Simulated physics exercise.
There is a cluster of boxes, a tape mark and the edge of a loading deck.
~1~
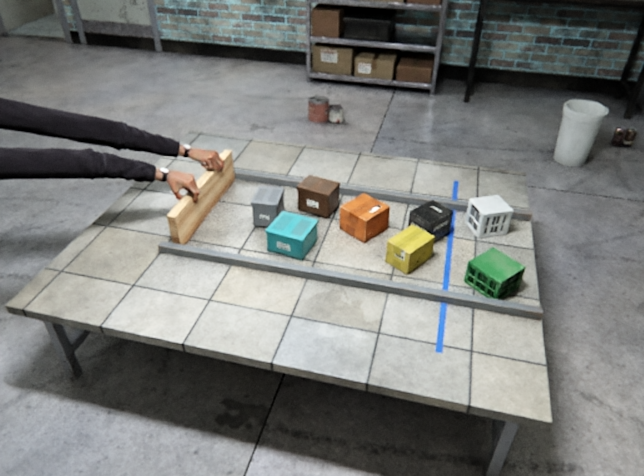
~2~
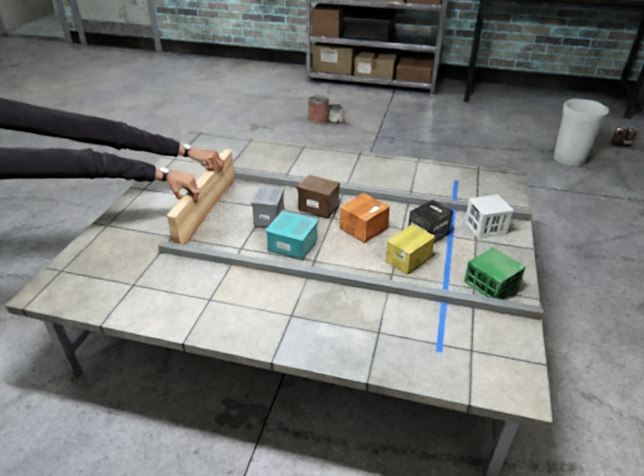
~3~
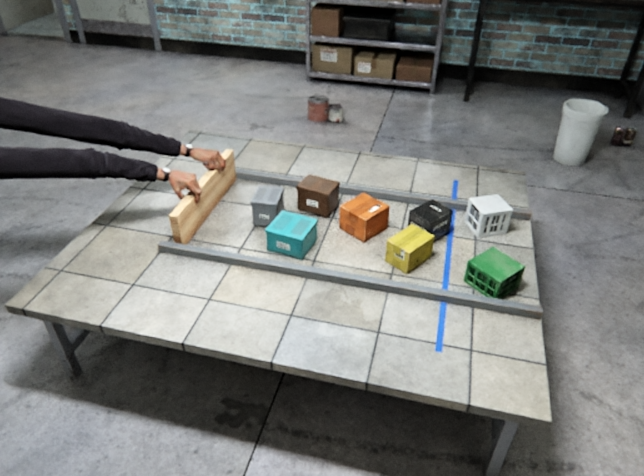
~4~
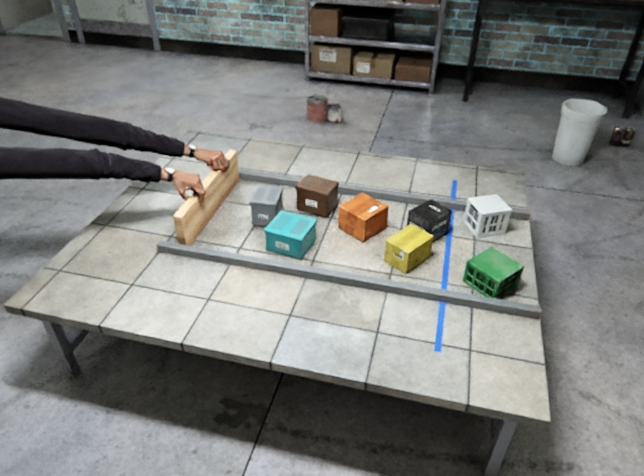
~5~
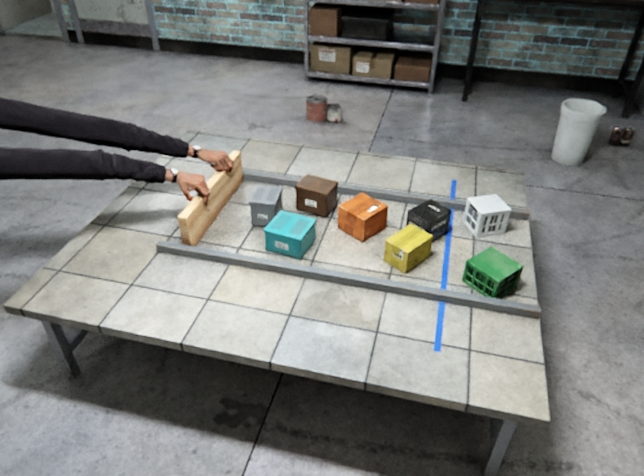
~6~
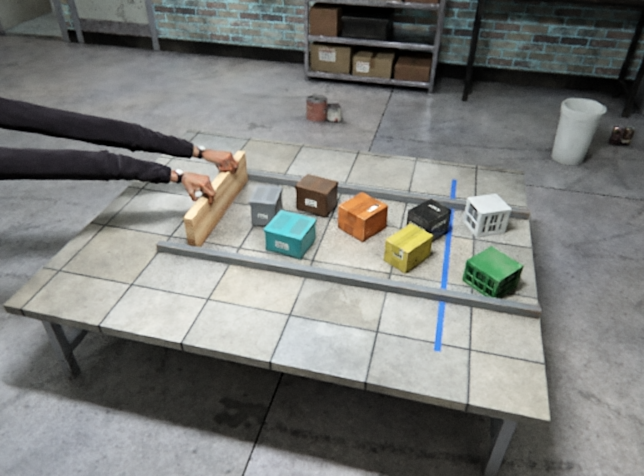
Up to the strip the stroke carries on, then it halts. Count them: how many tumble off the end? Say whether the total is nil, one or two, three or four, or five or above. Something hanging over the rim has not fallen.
When it halts, one, or two, of them have come off.
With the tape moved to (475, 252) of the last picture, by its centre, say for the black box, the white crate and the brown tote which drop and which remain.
The black box ends up down. The white crate ends up down. The brown tote stays put.
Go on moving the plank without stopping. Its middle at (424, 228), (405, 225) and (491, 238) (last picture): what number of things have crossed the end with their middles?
Respectively 0, 0 and 5.
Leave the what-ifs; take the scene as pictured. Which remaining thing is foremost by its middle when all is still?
That is the green crate.
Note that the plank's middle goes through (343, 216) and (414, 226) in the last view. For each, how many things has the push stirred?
At the one place 5, at the other 8.
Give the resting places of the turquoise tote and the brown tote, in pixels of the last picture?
The turquoise tote stops around (470, 273); the brown tote around (471, 214).
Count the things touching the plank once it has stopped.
3 are in contact with it.
A little later, none off yet; green crate at rest near (492, 273); white crate at rest near (486, 215); black box at rest near (428, 222).
Next, none off yet; green crate at rest near (492, 273); white crate at rest near (486, 215); black box shifted about its own width near (457, 228).
When it is over, the number that fall off is one or two; down, black box.
